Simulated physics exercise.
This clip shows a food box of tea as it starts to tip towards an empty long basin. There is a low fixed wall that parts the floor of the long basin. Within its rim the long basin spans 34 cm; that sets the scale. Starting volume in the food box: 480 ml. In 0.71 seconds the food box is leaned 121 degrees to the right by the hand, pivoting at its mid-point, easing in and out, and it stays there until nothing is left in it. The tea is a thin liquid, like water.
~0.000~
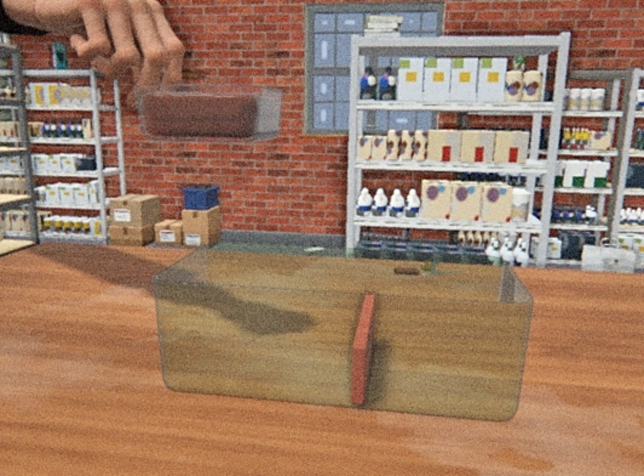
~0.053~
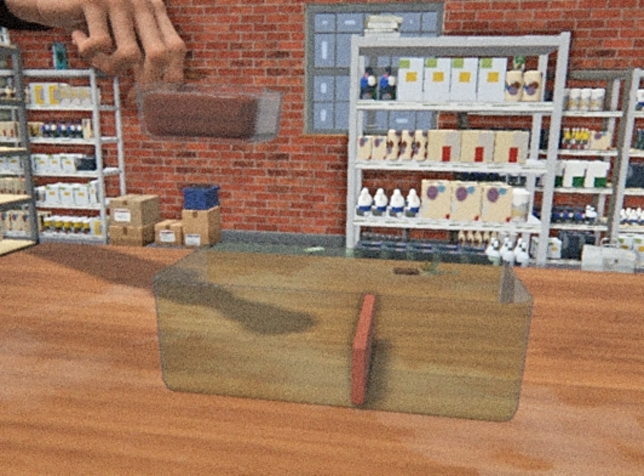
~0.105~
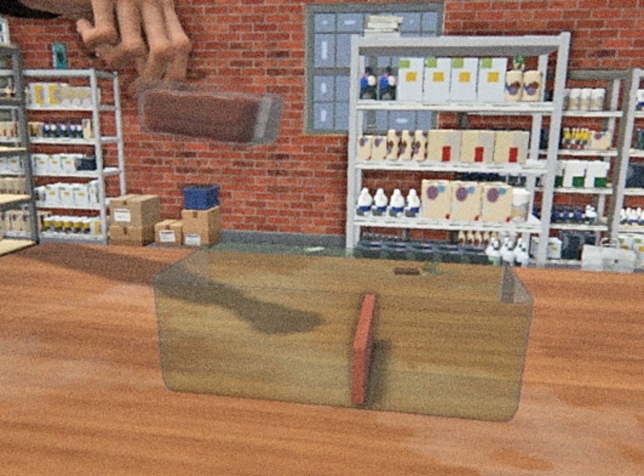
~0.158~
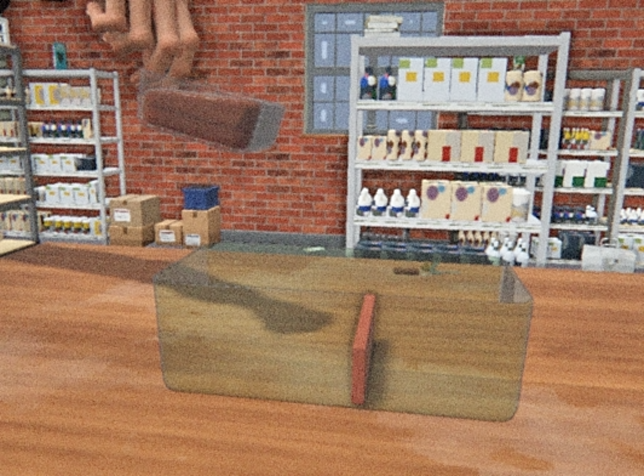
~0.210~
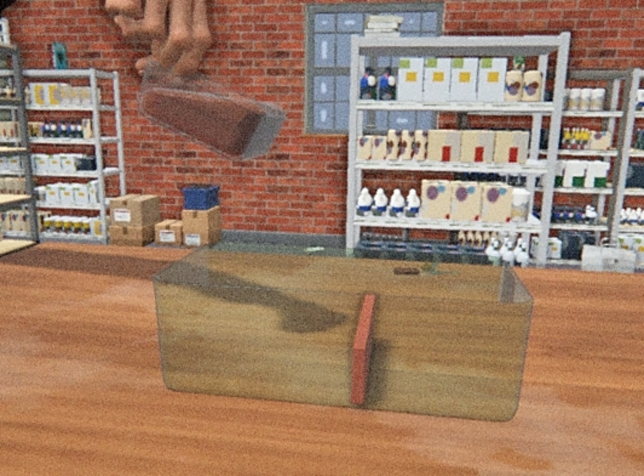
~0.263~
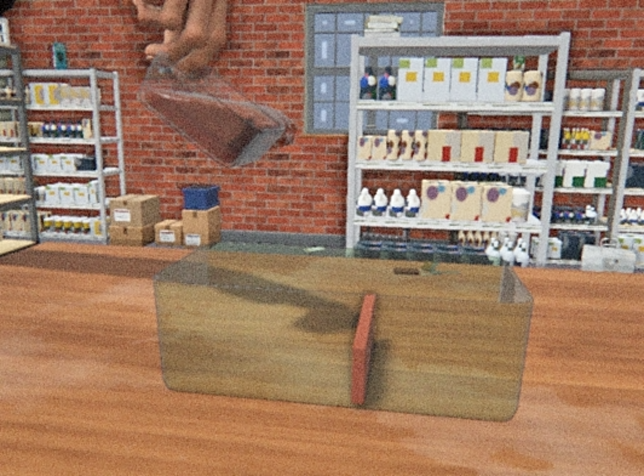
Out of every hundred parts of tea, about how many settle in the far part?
About 3 out of 100.
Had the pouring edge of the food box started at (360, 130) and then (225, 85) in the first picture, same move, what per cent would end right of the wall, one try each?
80 per cent first, 5 per cent second.
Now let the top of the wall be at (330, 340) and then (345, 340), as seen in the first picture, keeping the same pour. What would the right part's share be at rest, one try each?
55 % and 25 %.
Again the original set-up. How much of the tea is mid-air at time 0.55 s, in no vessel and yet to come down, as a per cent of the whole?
It comes to roughly 30 per cent.
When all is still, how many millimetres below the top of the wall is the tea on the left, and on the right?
Left about 42 mm, while the right is about 56 mm.
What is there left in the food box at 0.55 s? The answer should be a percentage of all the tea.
Fraction remaining: Approx. 5 per cent.
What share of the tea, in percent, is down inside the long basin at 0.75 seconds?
About 96 %.
By 0.55 s the tilt is 106° and 5 per cent is still to pour, 65 is left of the wall and 0 right of it.
By 0.75 s the tilt is 121° and 0 per cent is still to pour, 94 is left of the wall and 2 right of it.
By 0.97 s the tilt is 121° and 0 per cent is still to pour, 95 is left of the wall and 3 right of it.
By 1.21 s the tilt is 121° and 0 per cent is still to pour, 95 is left of the wall and 3 right of it.
At rest 95 per cent lies left of the wall, 3 right of it and 2 outside.
